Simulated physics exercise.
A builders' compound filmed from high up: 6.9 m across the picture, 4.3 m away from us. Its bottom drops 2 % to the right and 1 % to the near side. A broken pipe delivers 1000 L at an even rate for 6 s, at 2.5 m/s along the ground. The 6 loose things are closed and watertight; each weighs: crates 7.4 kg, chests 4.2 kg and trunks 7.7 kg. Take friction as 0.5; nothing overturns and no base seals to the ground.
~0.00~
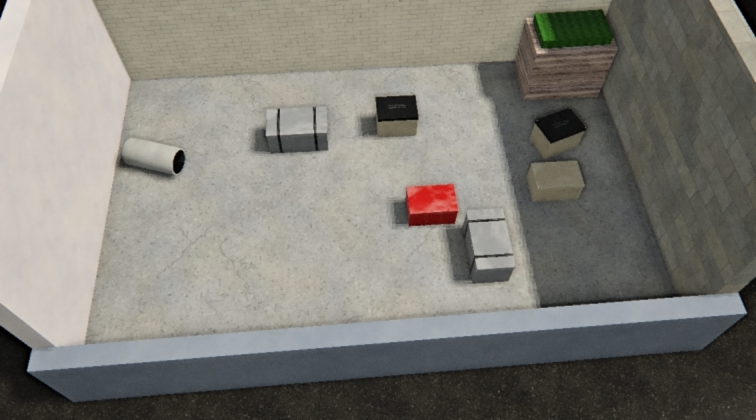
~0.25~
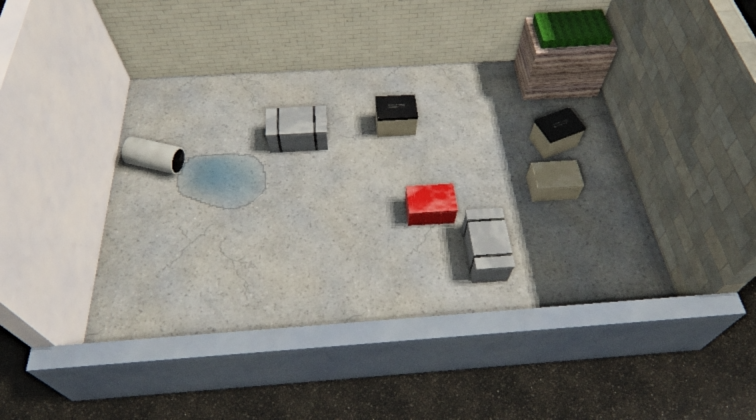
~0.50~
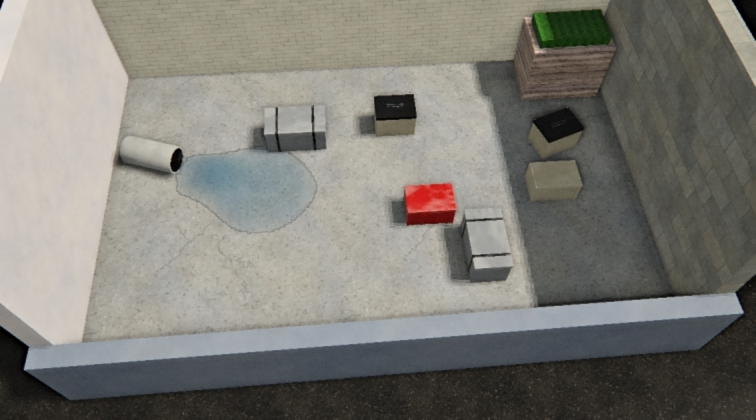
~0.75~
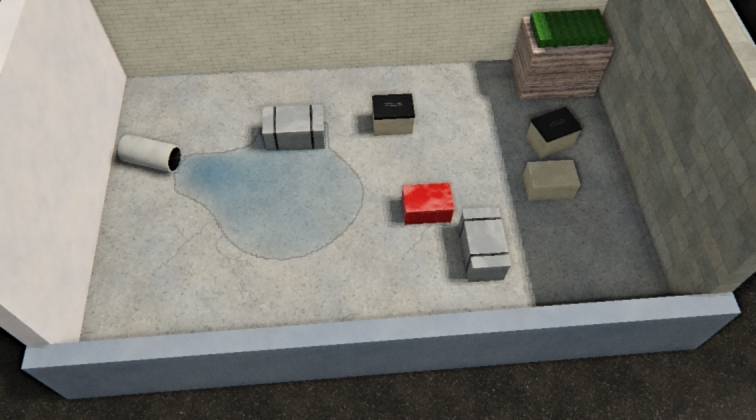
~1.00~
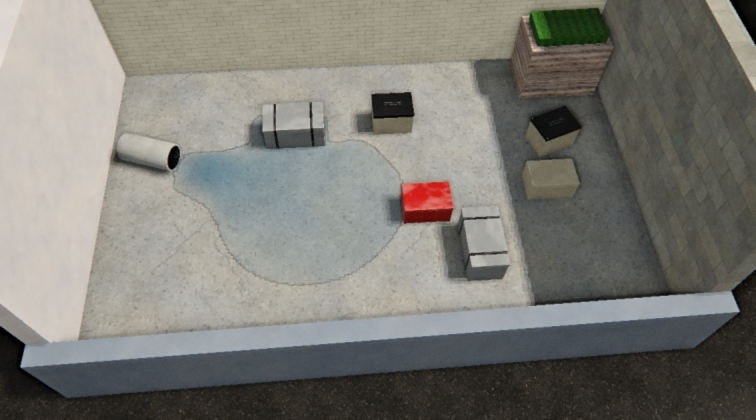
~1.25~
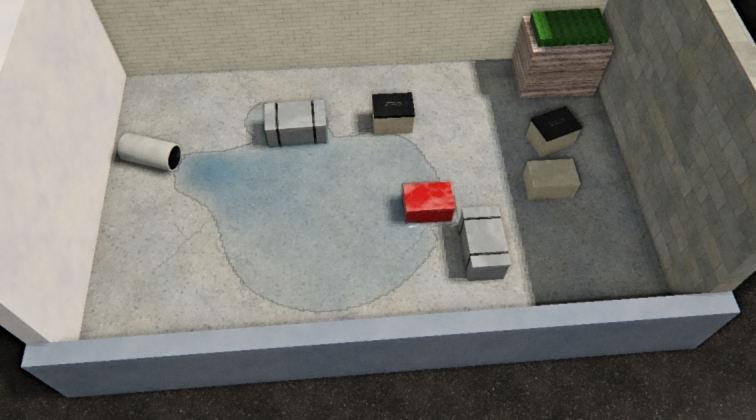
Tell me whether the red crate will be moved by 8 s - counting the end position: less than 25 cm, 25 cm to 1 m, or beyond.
Red crate travels far.
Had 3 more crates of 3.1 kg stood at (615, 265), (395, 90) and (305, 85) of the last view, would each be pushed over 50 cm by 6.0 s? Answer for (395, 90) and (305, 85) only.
In turn: Less, less.
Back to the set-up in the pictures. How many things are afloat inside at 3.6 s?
2 of them.
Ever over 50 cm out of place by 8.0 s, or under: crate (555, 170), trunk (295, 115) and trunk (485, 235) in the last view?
In turn: Past it, short of it, over.
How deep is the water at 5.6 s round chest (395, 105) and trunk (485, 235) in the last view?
About 1 and 15 cm.
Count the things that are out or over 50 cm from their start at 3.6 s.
4 of them.
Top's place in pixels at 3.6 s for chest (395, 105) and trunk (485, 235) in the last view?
Near (435, 85) and (612, 245).
After 1.8 s the red crate is near (456, 199), 0.4 m from its start, aground; 0 afloat.
After 3.6 s the red crate is near (578, 210), 1.9 m from its start, afloat; 2 afloat.
After 5.6 s the red crate is near (576, 211), 1.8 m from its start, afloat; 4 afloat.
After 8.0 s the red crate is near (579, 257), 1.9 m from its start, afloat; 5 afloat.
